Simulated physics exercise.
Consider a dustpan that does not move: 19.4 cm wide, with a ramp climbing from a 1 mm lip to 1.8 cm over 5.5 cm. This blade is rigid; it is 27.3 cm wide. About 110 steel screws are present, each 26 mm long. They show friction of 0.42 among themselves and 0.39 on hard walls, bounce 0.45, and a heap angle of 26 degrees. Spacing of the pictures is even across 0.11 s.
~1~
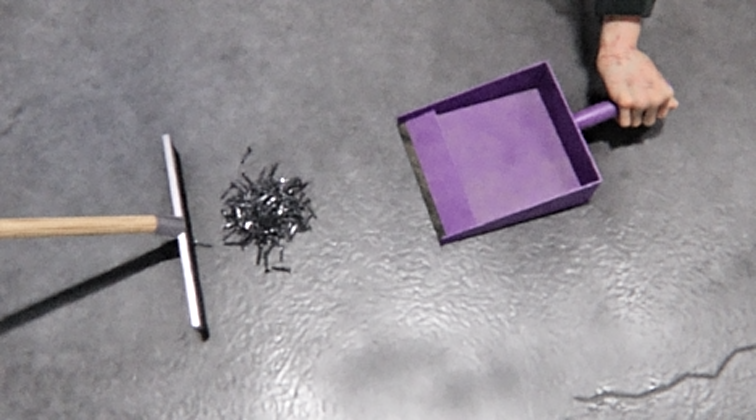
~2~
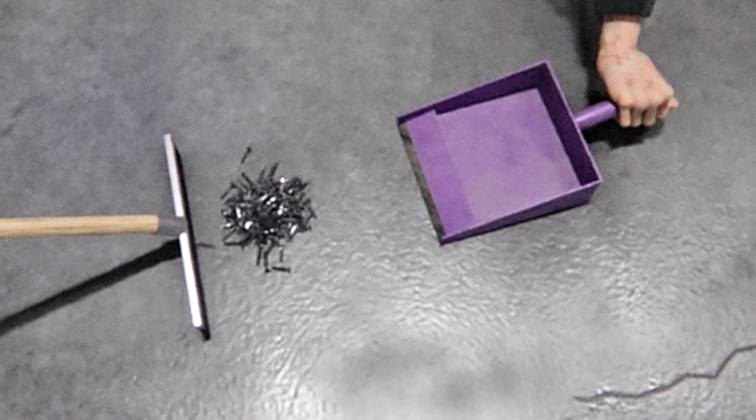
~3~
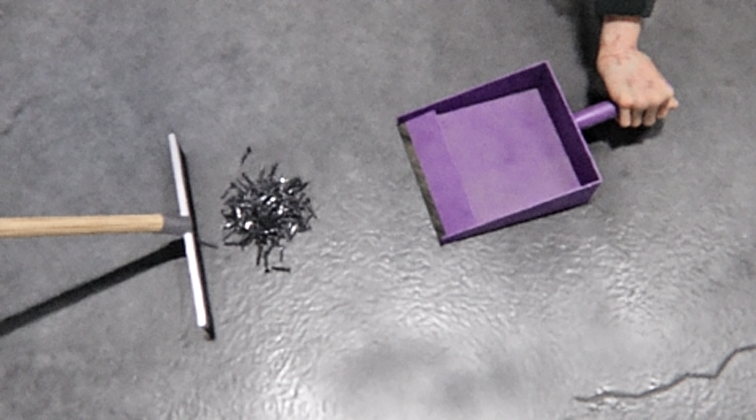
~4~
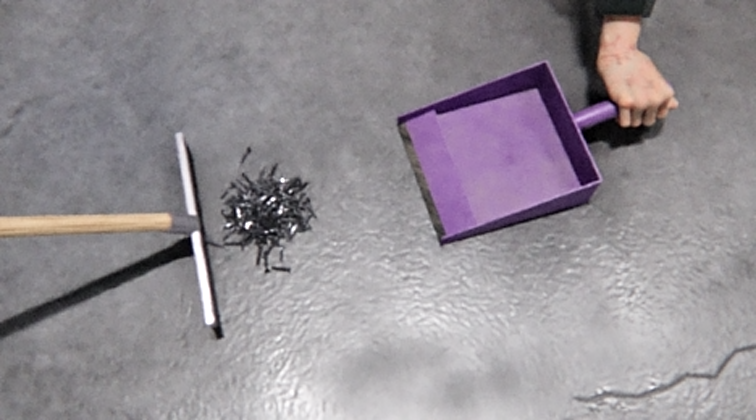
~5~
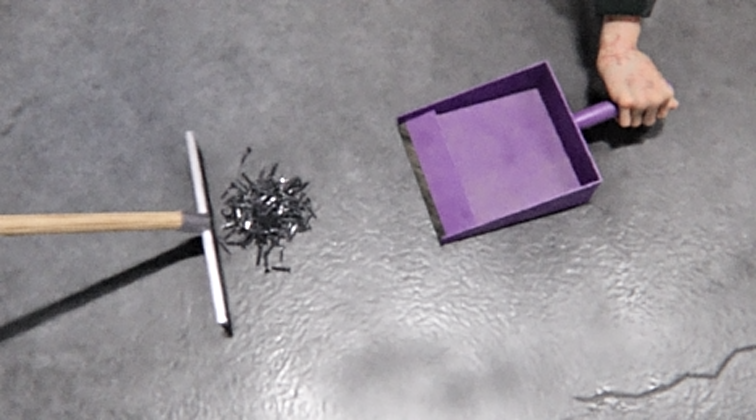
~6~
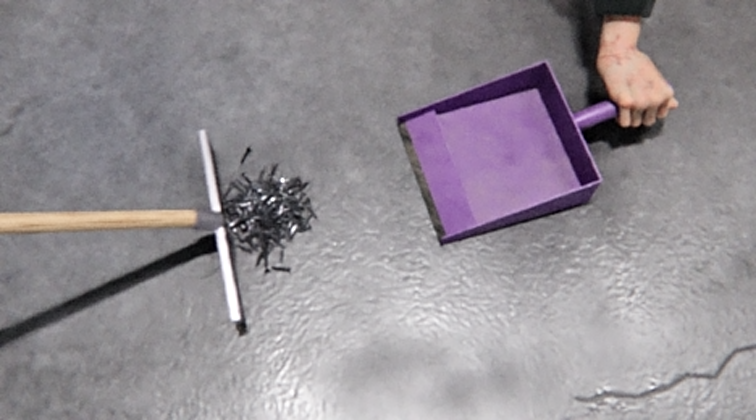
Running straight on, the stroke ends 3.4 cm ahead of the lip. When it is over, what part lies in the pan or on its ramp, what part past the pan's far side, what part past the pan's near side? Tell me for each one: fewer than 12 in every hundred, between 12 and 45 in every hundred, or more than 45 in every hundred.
Pan - between 12 and 45 in every hundred; far side - fewer than 12 in every hundred; near side - fewer than 12 in every hundred.
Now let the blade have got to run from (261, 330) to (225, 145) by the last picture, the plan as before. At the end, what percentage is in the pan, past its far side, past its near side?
Split: Pan = 55, far = 5, near = 15.
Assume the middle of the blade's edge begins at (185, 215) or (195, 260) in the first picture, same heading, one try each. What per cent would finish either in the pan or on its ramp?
The two tries give about 30 % and about 35 %.
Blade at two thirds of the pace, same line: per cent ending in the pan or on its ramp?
Share: About 25 %.
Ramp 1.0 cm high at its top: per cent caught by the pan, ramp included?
About 40 %.
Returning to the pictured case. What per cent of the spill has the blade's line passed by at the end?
Roughly 0 per cent of it.
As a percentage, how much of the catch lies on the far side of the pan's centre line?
Around 40 in a hundred.
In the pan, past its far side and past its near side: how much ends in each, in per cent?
Pan 30; far side 0; near side 5.
Then, 0.16 s after the last picture, middle of the blade 16 cm from the lip; 0 % over the lip, far side 5 %, near side 0 %.
Then, 0.27 s after the last picture, middle of the blade 7 cm from the lip; 0 % over the lip, far side 5 %, near side 0 %.
Then, 0.51 s after the last picture, middle of the blade 4 cm from the lip; 30 % over the lip, far side 0 %, near side 5 %.
In the end, pan 30 %, far side 0 %, near side 5 %, in front of the lip or behind the blade 65 %.
